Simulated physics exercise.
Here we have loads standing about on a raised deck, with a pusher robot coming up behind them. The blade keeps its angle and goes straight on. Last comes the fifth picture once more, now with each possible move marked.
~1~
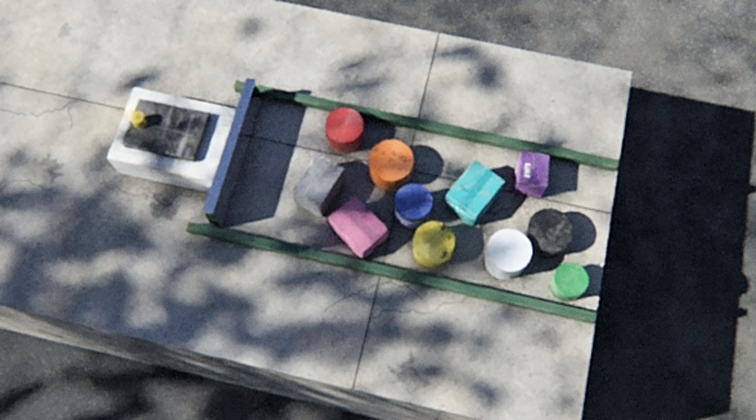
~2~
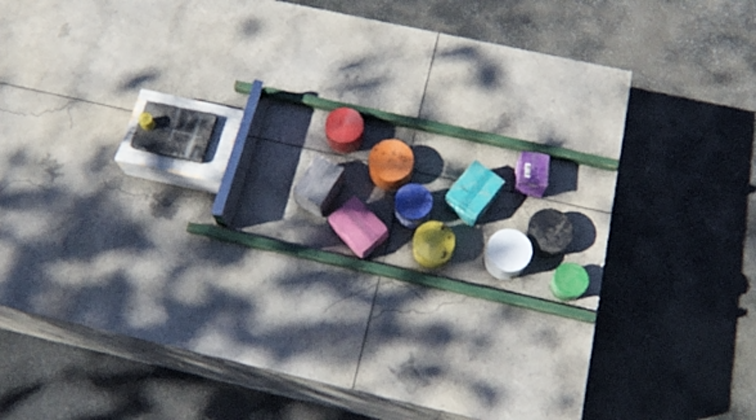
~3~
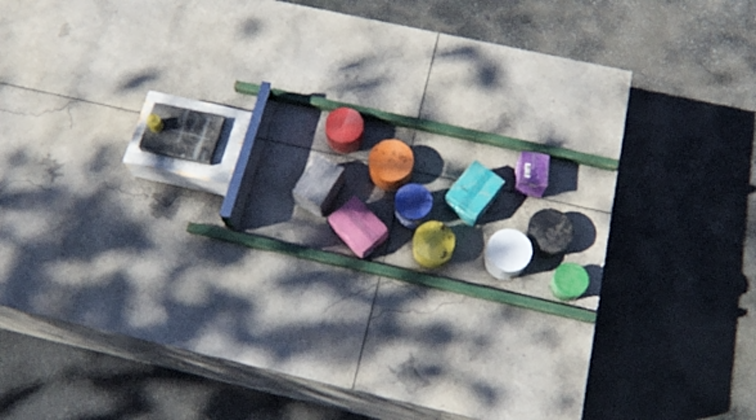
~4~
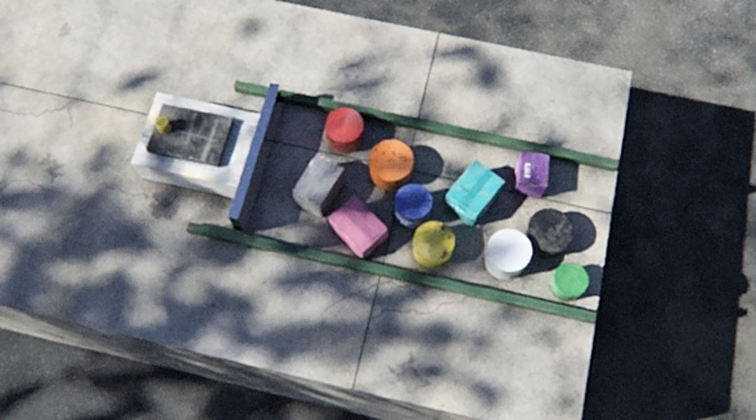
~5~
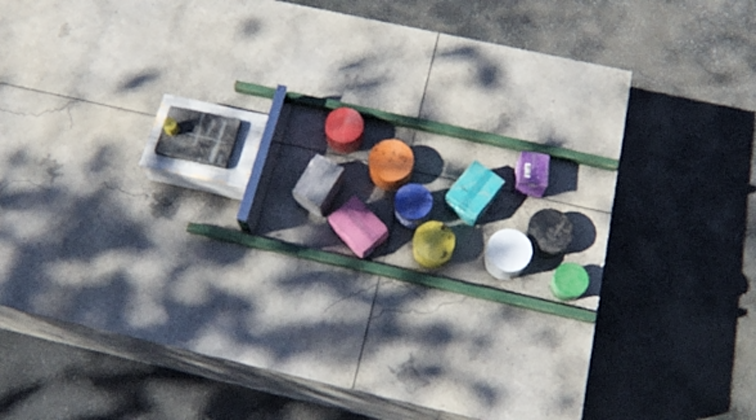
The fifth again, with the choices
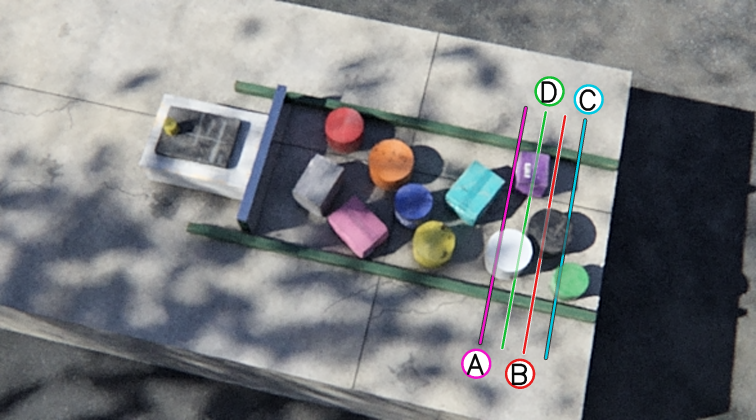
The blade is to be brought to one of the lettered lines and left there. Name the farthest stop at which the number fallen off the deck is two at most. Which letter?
No third one falls up to A.
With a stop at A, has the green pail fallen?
Yes.
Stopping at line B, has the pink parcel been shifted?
Yes.
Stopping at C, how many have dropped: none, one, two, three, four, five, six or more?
In all, six or more.
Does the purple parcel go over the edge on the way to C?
Yes.
On the marked copy, A at (504, 219); B at (545, 228); C at (567, 233); D at (525, 224).
With A. Early on, robot (289, 156); red canister (386, 137); pink parcel (387, 236).
Further on, robot (375, 174); black pail (561, 237); purple parcel (549, 173).
At the end, robot (443, 189); black pail over the edge; green pail over the edge; two fallen.
As for the rest, B drops five; C drops eight; D drops five.
